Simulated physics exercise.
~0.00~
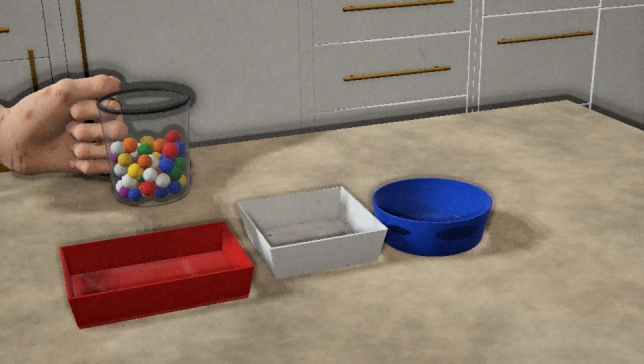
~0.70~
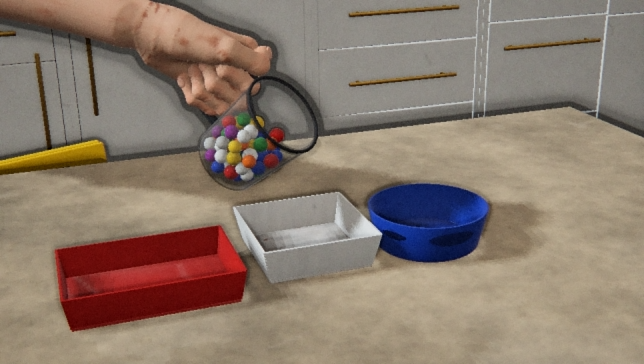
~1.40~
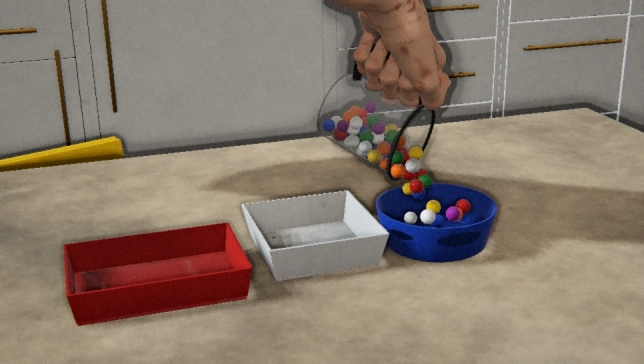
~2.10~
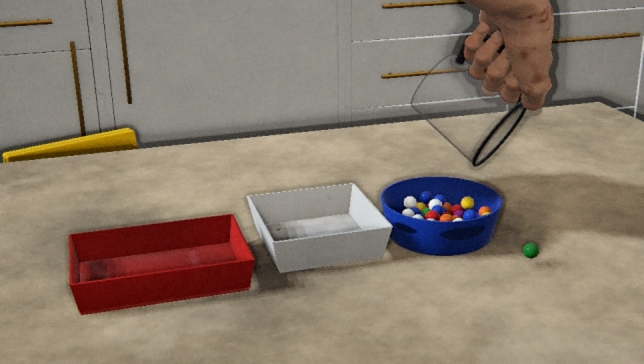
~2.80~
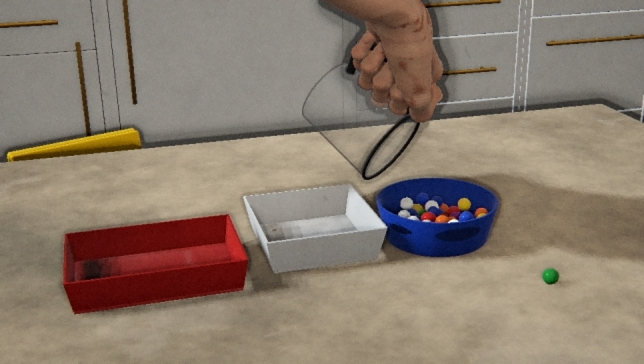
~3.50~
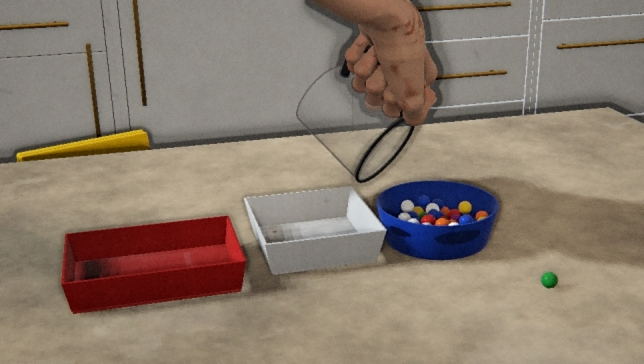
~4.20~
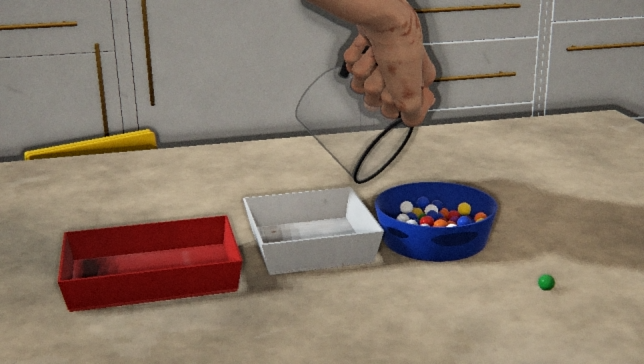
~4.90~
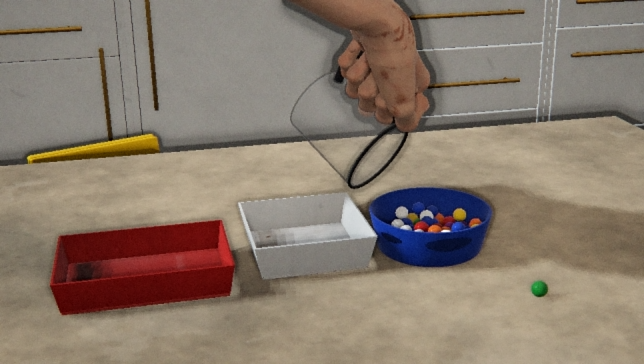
On a countertop, a hand tips colourful balls from a cup into a blue dish.
